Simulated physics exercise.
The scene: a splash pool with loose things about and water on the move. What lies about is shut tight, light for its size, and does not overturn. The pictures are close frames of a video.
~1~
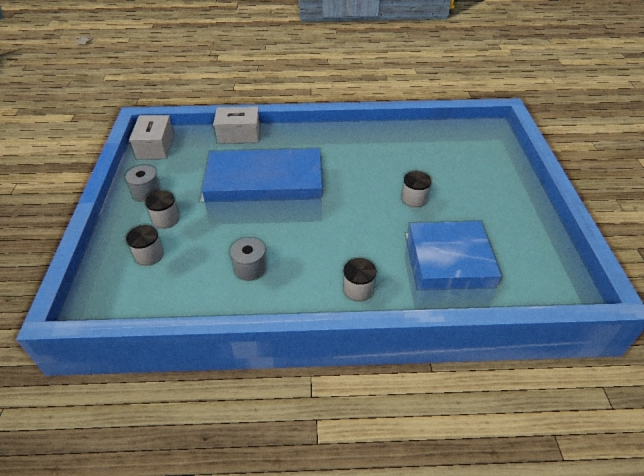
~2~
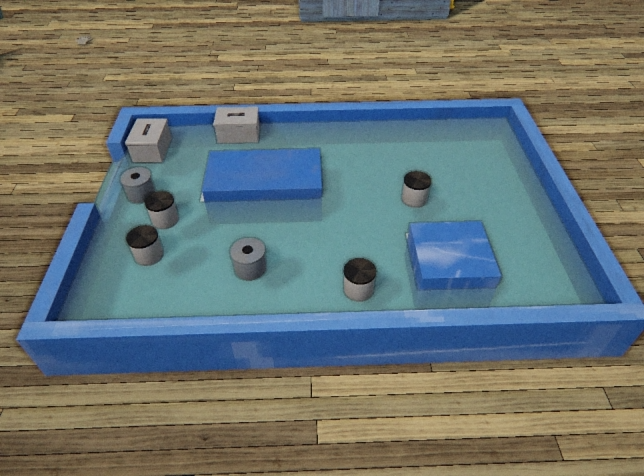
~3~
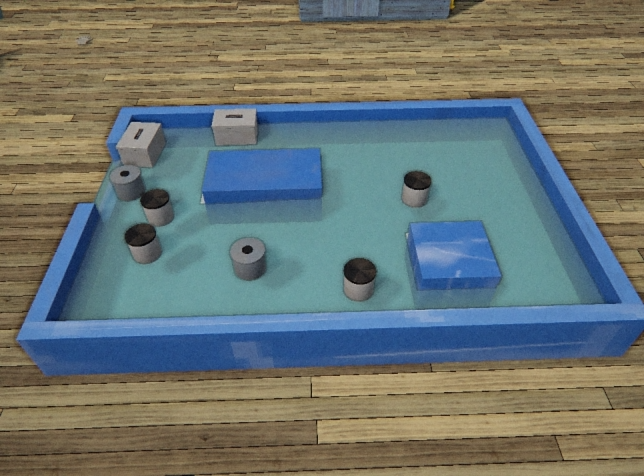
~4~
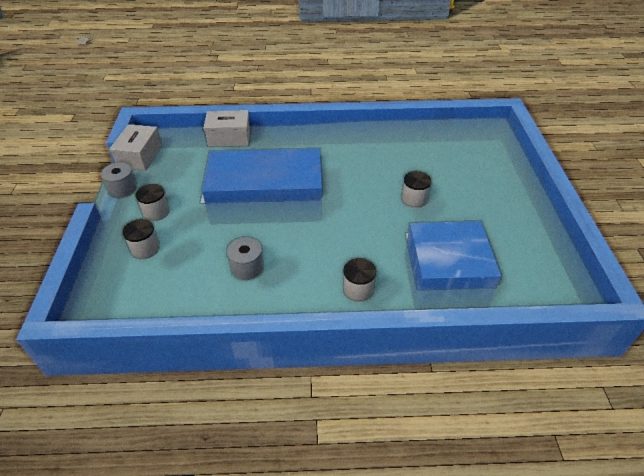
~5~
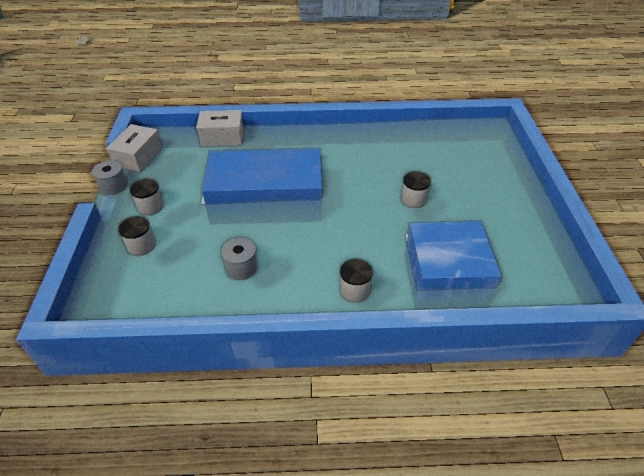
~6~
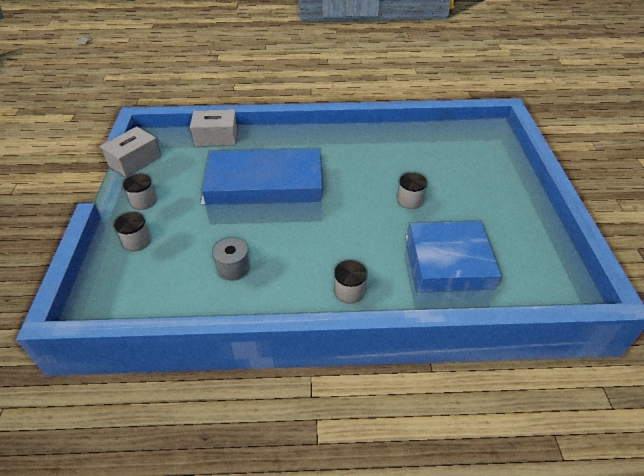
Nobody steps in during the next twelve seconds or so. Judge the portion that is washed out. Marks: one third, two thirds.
Share: From one to two thirds.
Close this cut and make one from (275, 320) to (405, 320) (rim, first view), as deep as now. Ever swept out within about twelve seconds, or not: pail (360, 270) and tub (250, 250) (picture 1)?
In turn: Through, through.
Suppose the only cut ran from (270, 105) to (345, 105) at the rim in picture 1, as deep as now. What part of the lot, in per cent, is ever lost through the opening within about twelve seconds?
Close to 10 %.
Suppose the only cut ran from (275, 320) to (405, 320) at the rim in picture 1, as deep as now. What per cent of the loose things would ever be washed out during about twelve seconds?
Roughly 20 per cent.
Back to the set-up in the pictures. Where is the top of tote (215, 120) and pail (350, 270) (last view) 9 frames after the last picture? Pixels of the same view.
Near (157, 131) and (324, 272).
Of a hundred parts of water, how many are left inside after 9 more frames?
Near 84 in a hundred.
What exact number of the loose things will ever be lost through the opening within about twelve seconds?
I count 4.
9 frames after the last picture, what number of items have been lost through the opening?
4 of them.
A moment on, 2 of 8 are out; 6 afloat.
Next, 4 of 8 are out; 4 afloat.
Later, 4 of 8 are out; 4 afloat.
In the end, 4 of 8 are out; 4 afloat.
